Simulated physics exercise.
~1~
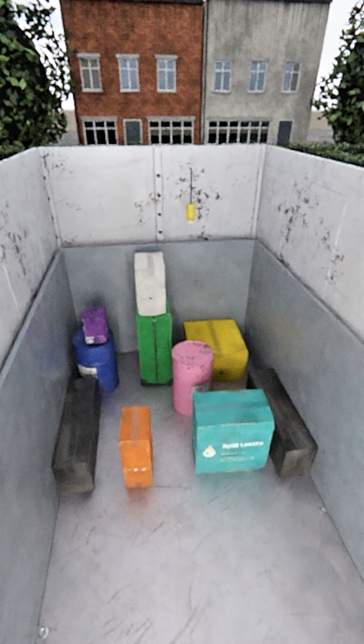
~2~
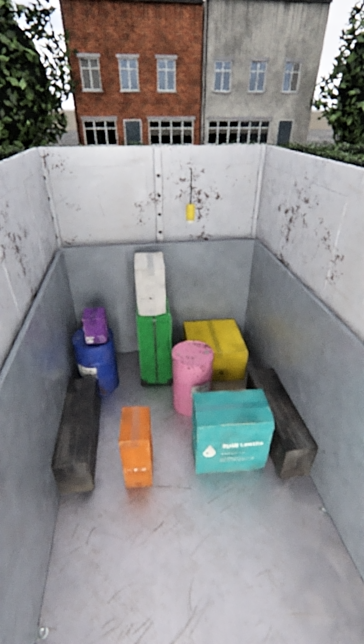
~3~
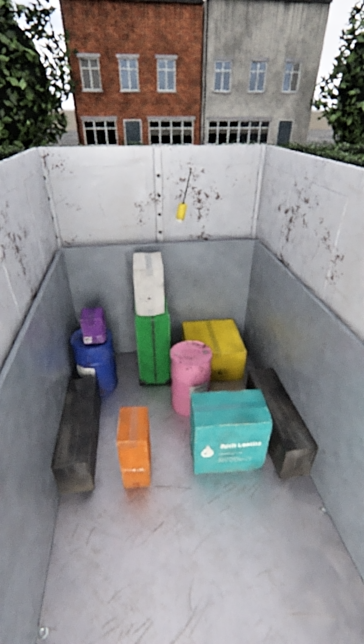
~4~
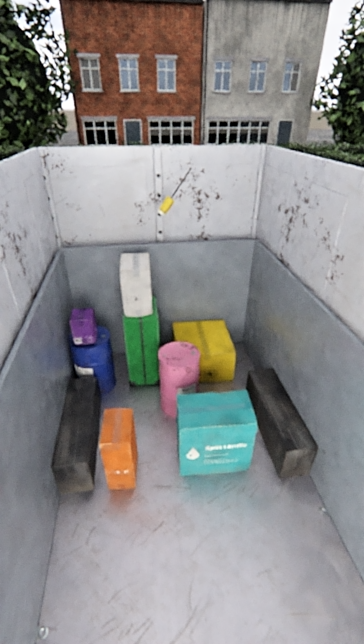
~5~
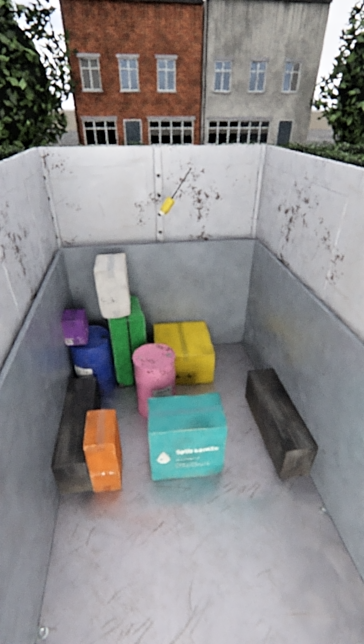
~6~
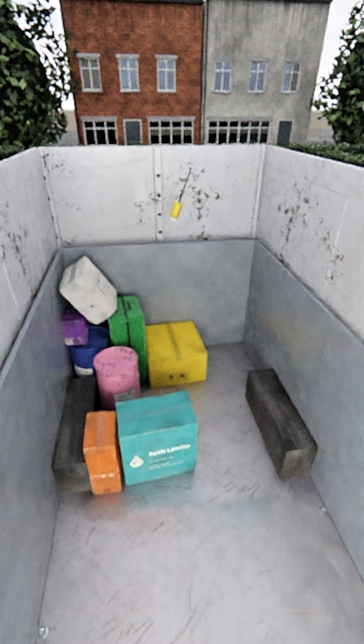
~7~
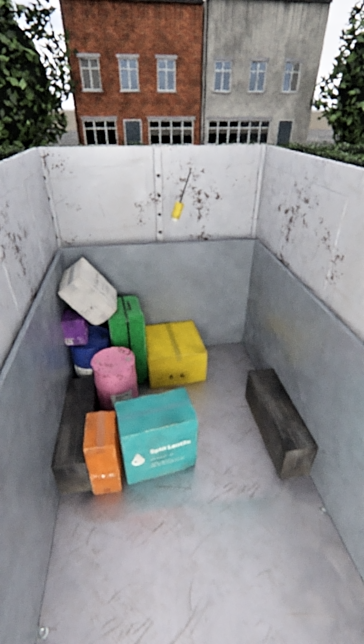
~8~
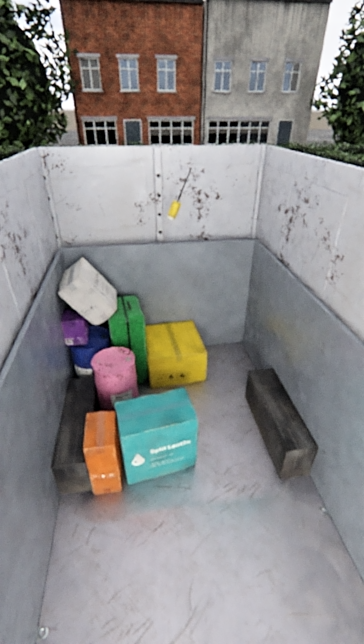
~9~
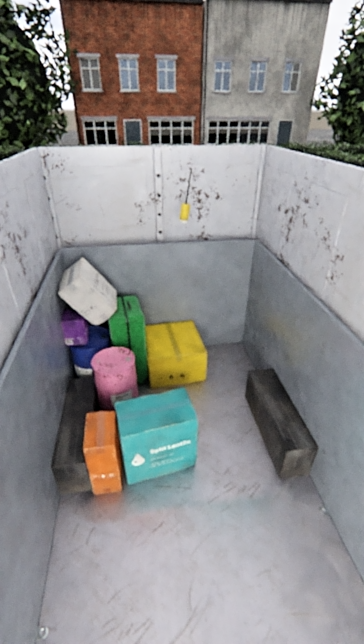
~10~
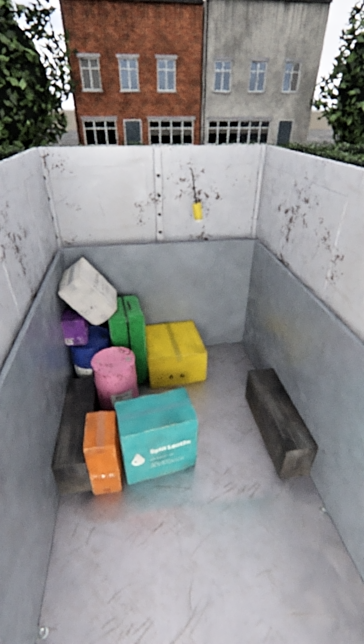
In a grey-walled load bay, with brick and grey houses beyond the far wall, a white box stands on a green case among colourful boxes and drums, while a small yellow lamp hangs behind. At first the load stands almost still. Then the lamp swings left, and the turquoise, orange and yellow boxes, the pink drum and the green case slide left. The white box travels with them, then tips over to the left. The load bunches up by the left wall beside the blue drum. It rests there, the white box leaning, as the lamp swings back right.
